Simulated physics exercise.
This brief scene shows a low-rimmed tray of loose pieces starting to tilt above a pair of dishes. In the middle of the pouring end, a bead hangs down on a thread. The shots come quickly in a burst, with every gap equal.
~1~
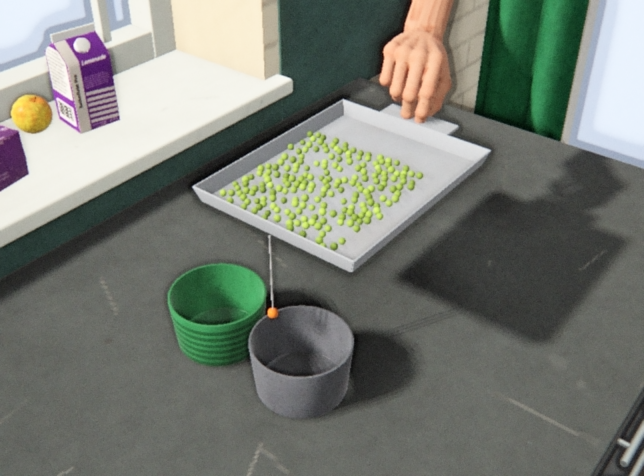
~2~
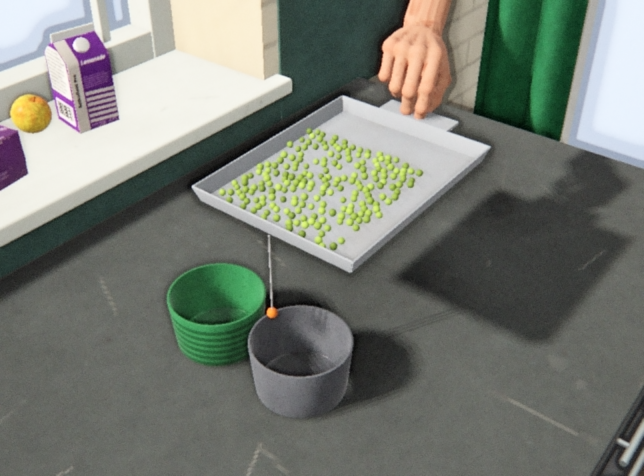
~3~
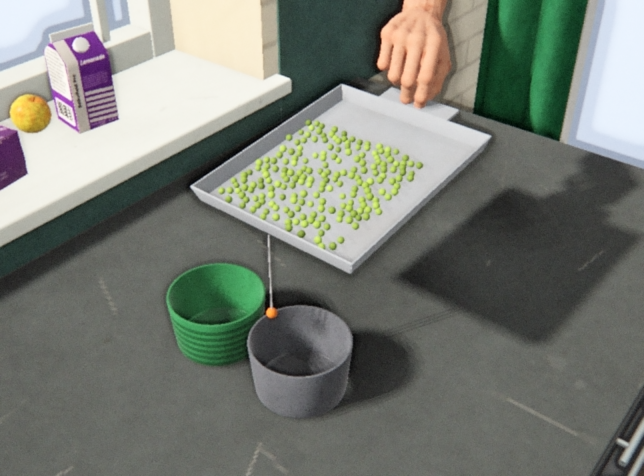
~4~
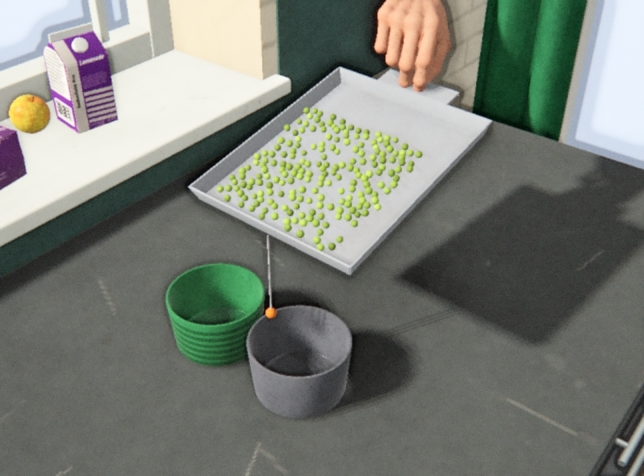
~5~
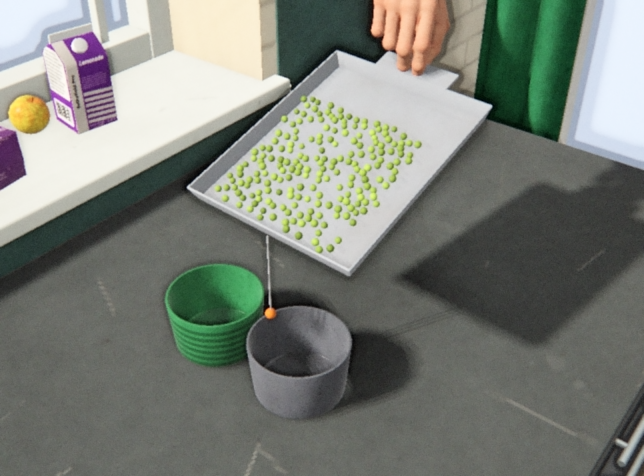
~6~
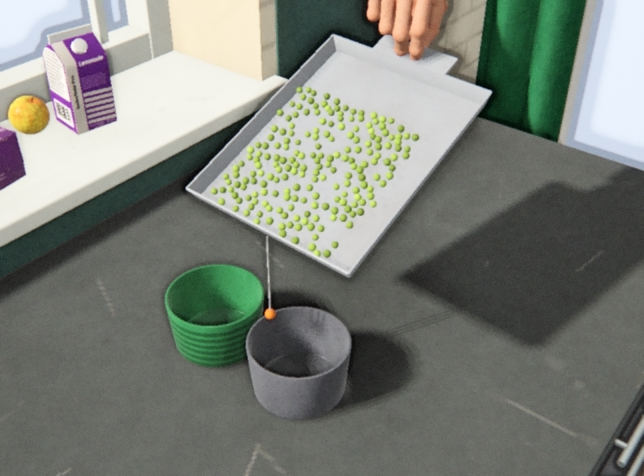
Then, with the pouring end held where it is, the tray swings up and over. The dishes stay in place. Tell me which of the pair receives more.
My bet is the dish over on the right is left holding more.
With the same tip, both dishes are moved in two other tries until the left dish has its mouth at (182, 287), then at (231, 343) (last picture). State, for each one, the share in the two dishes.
About 40 and 90 per cent.
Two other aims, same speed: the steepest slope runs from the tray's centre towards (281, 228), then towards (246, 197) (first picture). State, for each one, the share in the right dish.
Lab note: Try one about 20 %, try two about 0 %.
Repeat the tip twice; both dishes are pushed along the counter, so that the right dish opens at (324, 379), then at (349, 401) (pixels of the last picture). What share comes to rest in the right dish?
50 %, 30 %.
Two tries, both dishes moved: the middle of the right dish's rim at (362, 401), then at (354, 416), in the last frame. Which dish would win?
Try 1 - the dish at left; try 2 - the dish at left.
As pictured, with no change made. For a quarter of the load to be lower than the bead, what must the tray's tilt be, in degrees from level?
It is at around 95 degrees by then.
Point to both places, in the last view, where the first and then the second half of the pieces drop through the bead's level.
About (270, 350), and after that about (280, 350).
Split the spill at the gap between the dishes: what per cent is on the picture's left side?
That comes to about 60 per cent of the pieces.
Soon, tray tipped steeply; nearly all on the tray; a stray few outside both; a small part in the air.
A while on, tray tipped past a quarter turn; a small part on the tray; about a quarter in the right dish; about a third outside both; about a third in the air.
Towards the end, tray tipped past a quarter turn; about a third in the right dish; a stray few in the left dish; about two thirds outside both.
Finally, tray tipped past a quarter turn; about a third in the right dish; a stray few in the left dish; about two thirds outside both.
